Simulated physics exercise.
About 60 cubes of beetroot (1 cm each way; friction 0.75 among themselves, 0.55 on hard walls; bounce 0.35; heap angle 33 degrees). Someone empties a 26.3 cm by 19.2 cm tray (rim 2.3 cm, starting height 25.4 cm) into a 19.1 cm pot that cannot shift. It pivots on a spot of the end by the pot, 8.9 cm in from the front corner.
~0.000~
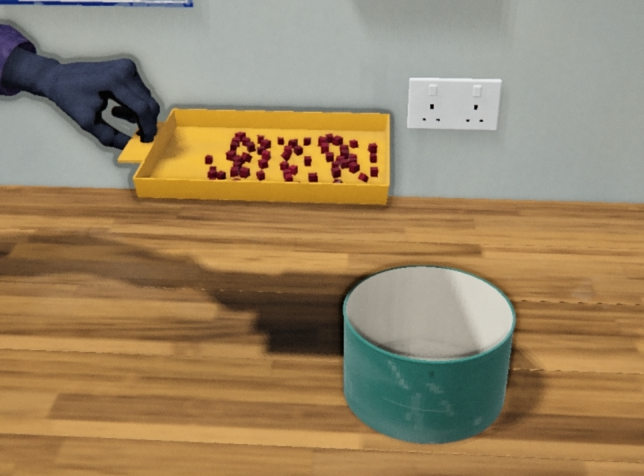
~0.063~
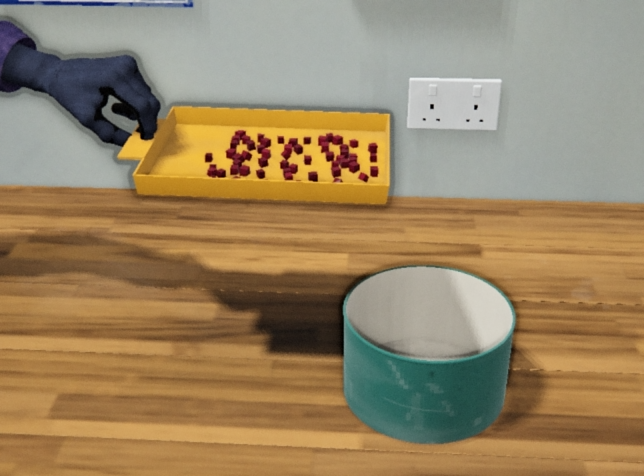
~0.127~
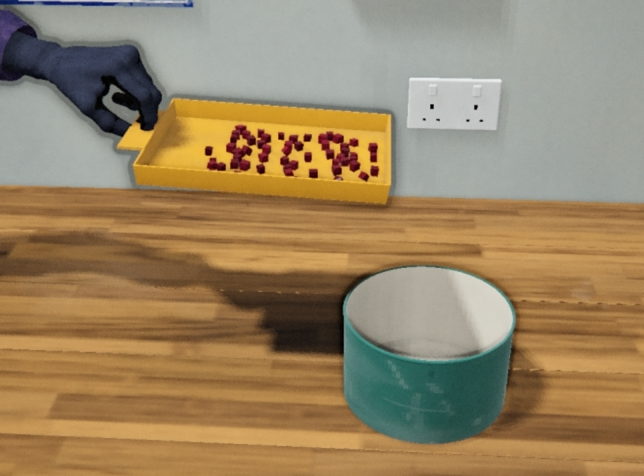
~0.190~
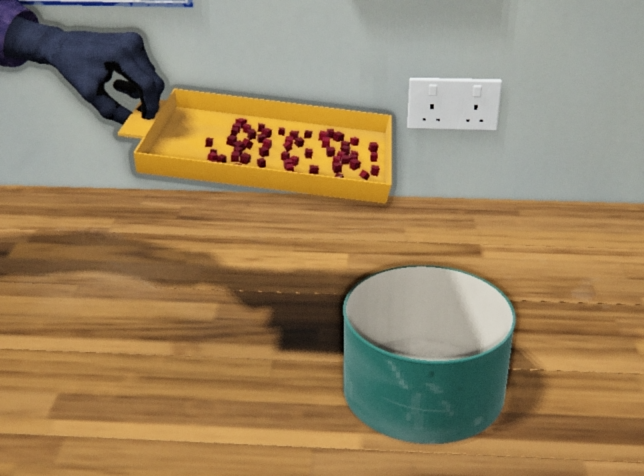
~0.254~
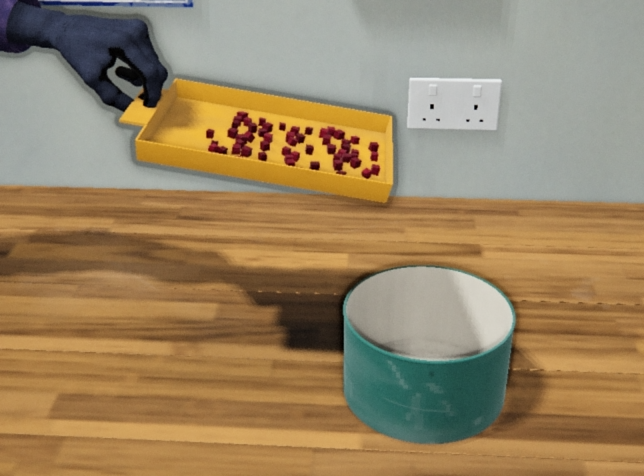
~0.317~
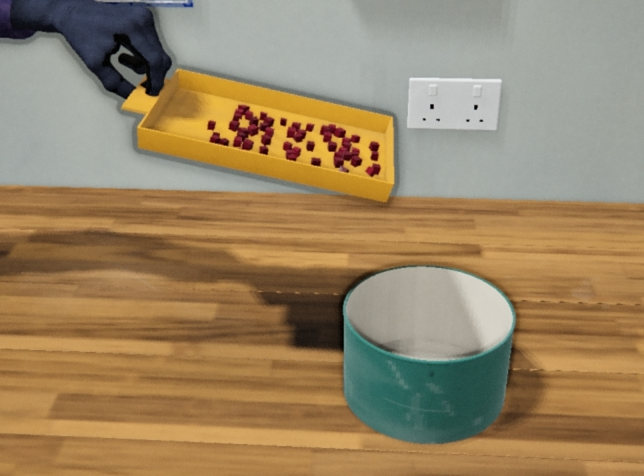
A dark-gloved hand raising the left end of a yellow tray of small dark red cubes, beside a still green pot.
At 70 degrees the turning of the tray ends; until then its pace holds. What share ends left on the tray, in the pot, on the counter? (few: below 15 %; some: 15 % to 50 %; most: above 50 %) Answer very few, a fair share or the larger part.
Tray: The larger part, pot: Very few, counter: Very few.
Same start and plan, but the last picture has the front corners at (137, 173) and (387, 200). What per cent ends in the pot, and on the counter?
Pot 5, counter 0.
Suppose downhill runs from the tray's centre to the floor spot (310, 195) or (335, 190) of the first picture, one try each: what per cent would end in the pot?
Some 10 and 10 per cent.
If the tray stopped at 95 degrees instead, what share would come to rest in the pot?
It would be near 30 per cent.
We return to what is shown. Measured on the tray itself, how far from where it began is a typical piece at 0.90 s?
About 5 cm.
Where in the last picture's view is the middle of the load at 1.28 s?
At about (386, 151).
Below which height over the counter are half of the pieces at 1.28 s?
Some 26 cm.
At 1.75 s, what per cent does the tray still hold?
About 85 per cent.
Then, at 0.90 s, tilt 40 degrees; the tray holds 100 %, the pot 0 %.
After 1.28 s, tilt 58 degrees; the tray holds 85 %, the pot 5 %.
Then, at 1.75 s, tilt 70 degrees; the tray holds 85 %, the pot 5 %.
In the end, at 2.6 s, tray 85 %, pot 5 %, counter 5 %.
